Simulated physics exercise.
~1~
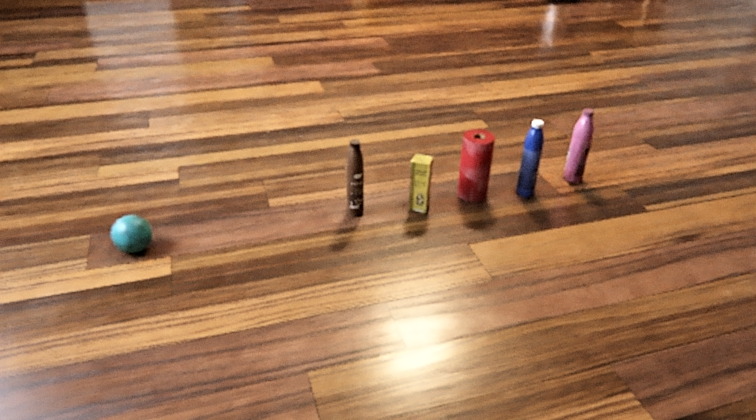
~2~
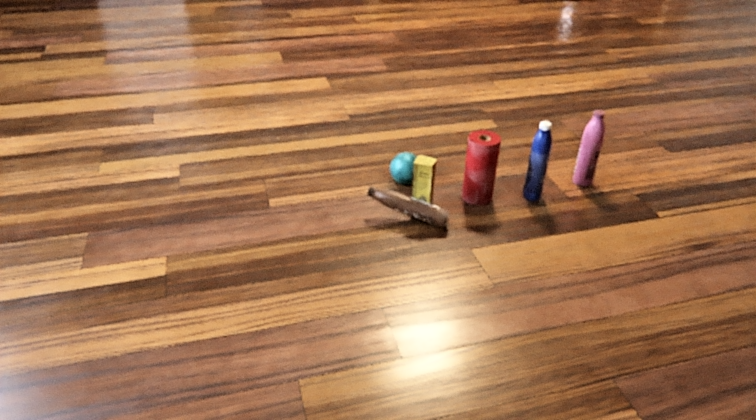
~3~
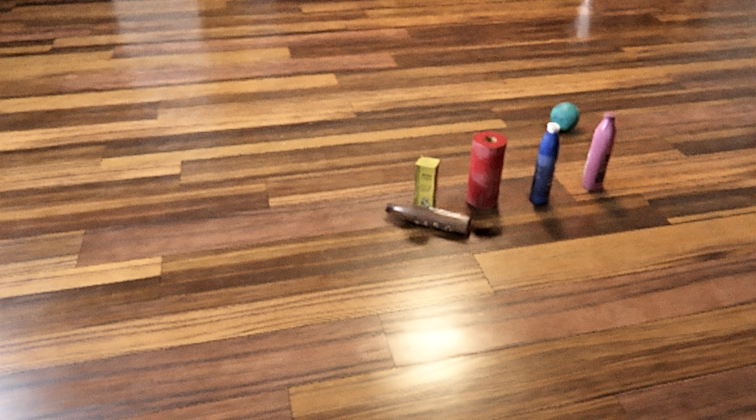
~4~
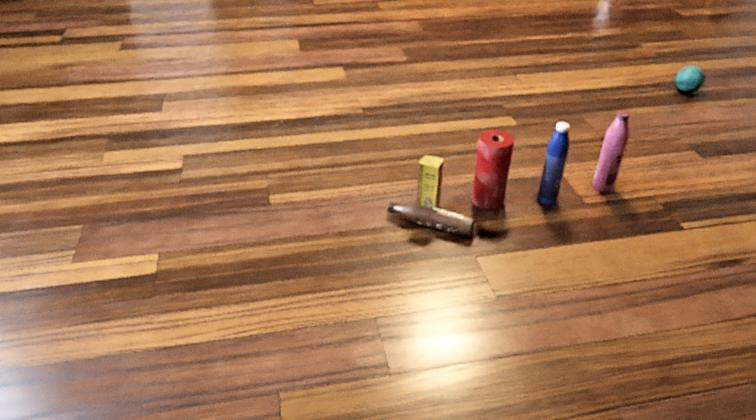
On a wooden floor, a turquoise ball rolling right past a row of household items, the brown bottle toppling, four staying upright.
